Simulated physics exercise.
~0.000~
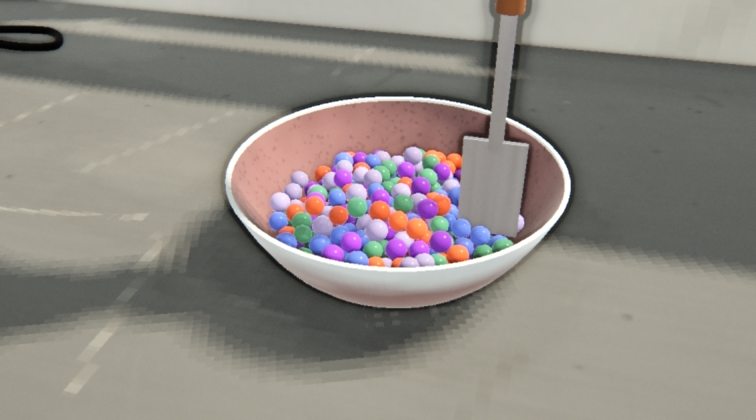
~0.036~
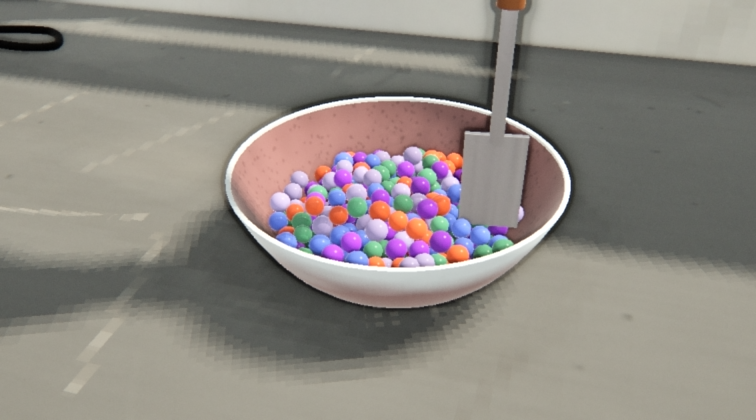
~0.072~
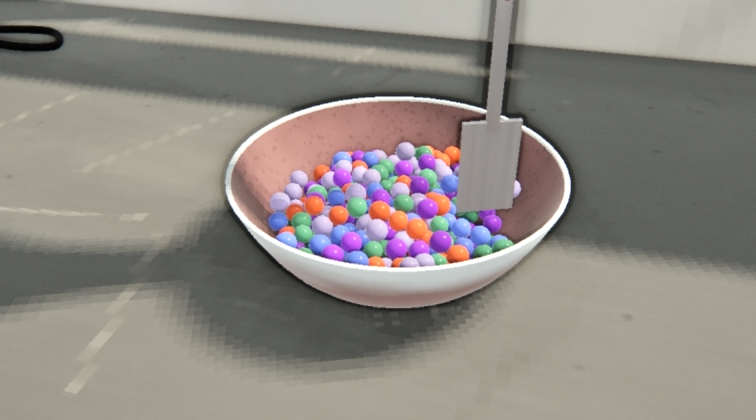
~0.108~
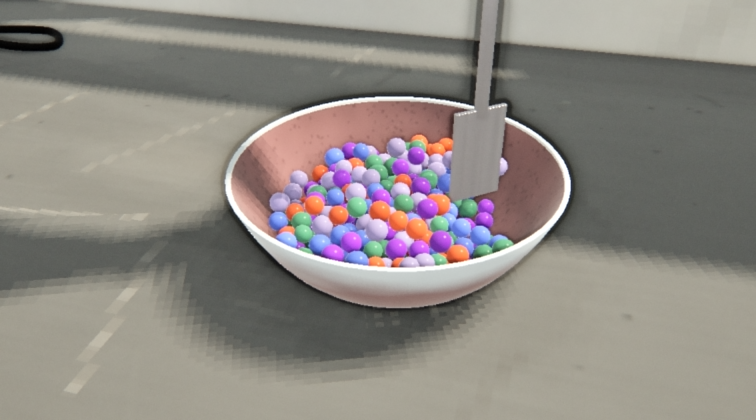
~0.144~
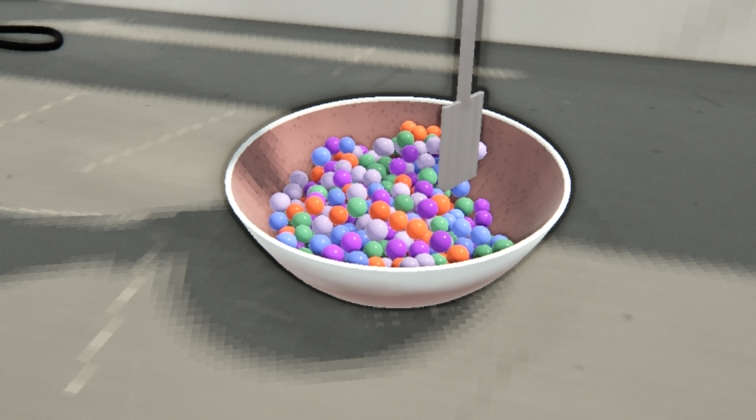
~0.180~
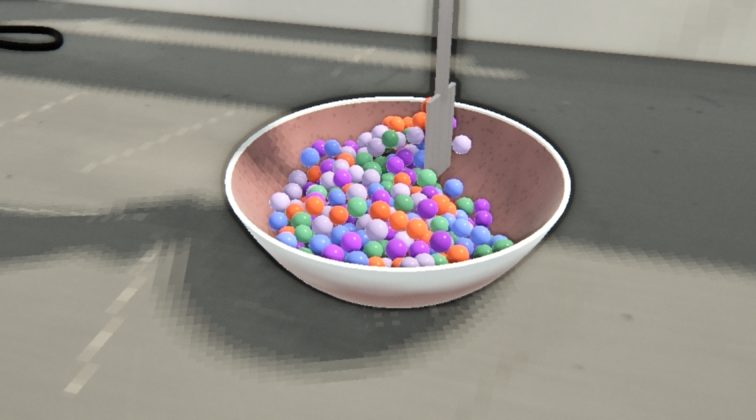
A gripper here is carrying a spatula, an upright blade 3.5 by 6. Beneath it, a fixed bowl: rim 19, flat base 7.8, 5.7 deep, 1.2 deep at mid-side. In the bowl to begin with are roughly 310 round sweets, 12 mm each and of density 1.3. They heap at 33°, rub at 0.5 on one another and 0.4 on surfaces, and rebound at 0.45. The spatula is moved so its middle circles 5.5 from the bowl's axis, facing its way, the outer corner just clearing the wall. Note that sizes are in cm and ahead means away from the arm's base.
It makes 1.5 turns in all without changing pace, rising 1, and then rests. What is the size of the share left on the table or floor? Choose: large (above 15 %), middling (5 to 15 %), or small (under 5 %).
Middling.
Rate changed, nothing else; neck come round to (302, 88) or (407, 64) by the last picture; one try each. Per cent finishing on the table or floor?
About 40 and 20 %.
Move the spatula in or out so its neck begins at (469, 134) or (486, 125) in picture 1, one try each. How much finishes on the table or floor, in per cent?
5 and 10 %.
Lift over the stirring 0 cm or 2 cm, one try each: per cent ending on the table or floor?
Close to 20 percent and close to 5 percent.
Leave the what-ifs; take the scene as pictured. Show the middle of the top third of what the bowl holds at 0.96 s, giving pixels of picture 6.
Estimated centre: (407, 151).
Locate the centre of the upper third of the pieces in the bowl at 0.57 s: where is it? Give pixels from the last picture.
Centre estimate: Approx. (400, 244) px.
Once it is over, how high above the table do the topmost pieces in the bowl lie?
Roughly 5.5 centimetres.
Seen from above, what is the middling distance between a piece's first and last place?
Some 6 centimetres or so.
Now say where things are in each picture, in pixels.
The first frame shows spatula neck at (499, 116), 0° round; upper third of the load around (389, 199), from x 280 to 515, top at y 155; 306 in the bowl.
The second frame shows spatula neck at (500, 109), 8° round; upper third of the load around (389, 199), from x 280 to 515, top at y 155.
The third frame shows spatula neck at (495, 97), 24° round; upper third of the load around (388, 196), from x 280 to 510, top at y 150.
The fourth frame shows spatula neck at (483, 85), 41° round; upper third of the load around (393, 191), from x 280 to 505, top at y 145.
The fifth frame shows spatula neck at (465, 76), 58° round; upper third of the load around (386, 187), from x 280 to 505, top at y 125.
The sixth frame shows spatula neck at (443, 69), 75° round; upper third of the load around (385, 180), from x 280 to 505, top at y 105; 306 in the bowl.
By 0.57 s, 257° round, highest piece 7 above the table; 291 in the bowl, 8 on the table or floor, 7 in flight or on the tool.
By 0.96 s, 79° round, highest piece 7 above the table; 281 in the bowl, 23 on the table or floor, 2 in flight or on the tool.
By 1.35 s, 180° round, highest piece 5 above the table; 275 in the bowl, 31 on the table or floor.
By 2.05 s, 180° round, highest piece 5 above the table; 275 in the bowl, 31 on the table or floor.
Final count, 275 in the bowl, 31 on the table or floor. That is 10 % on the table or floor.
